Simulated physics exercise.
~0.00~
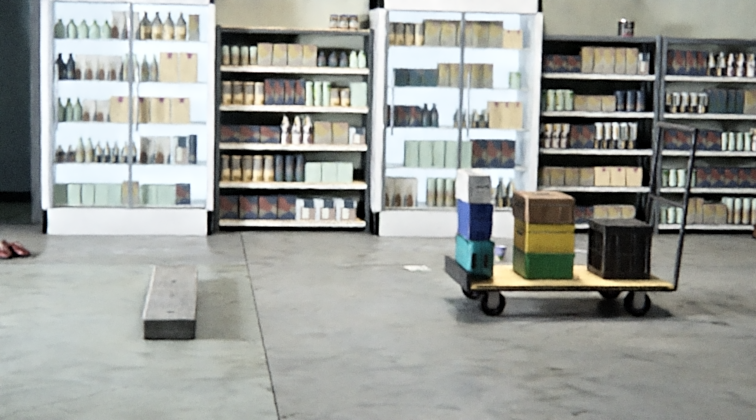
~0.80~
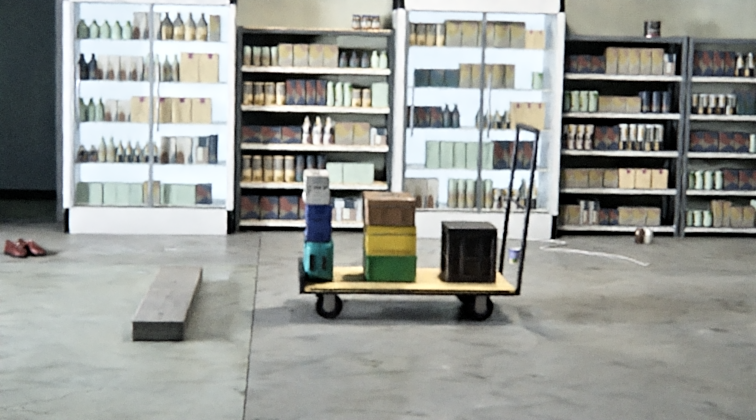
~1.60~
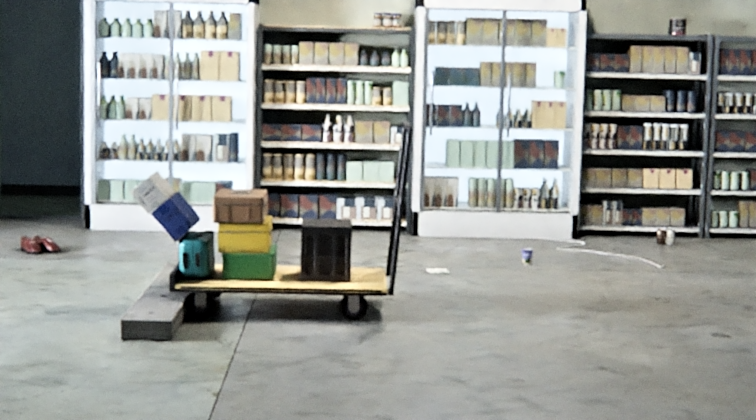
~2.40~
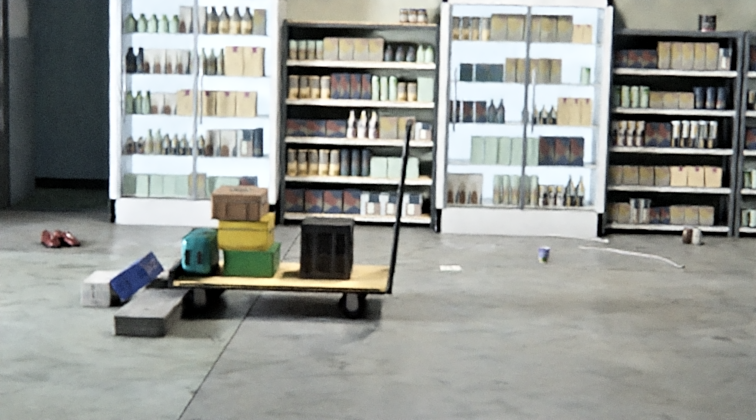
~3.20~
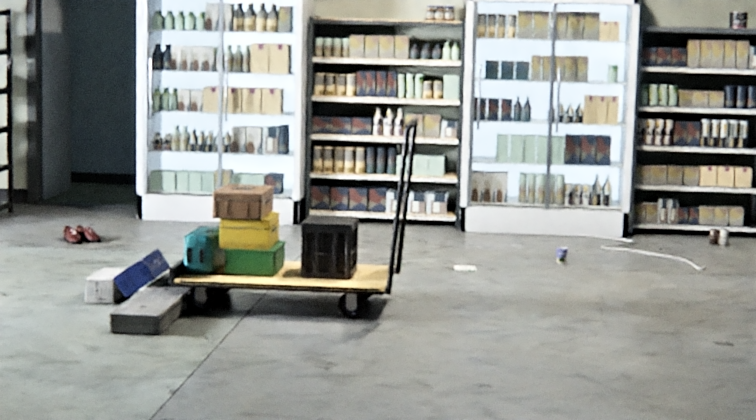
To begin with, a flat stock cart loaded with coloured boxes and a black crate rolls left across a concrete floor, past shelves of bottles and cartons. It heads for a low grey kerb and stops abruptly against it, staying flat. At the front, the white carton and the blue parcel beneath it tip forward over the edge. Both tumble off and land on the floor by the kerb, the carton on its side and the parcel upended. The teal case, green tote, yellow toolbox, brown toolbox and black crate remain aboard as everything settles.
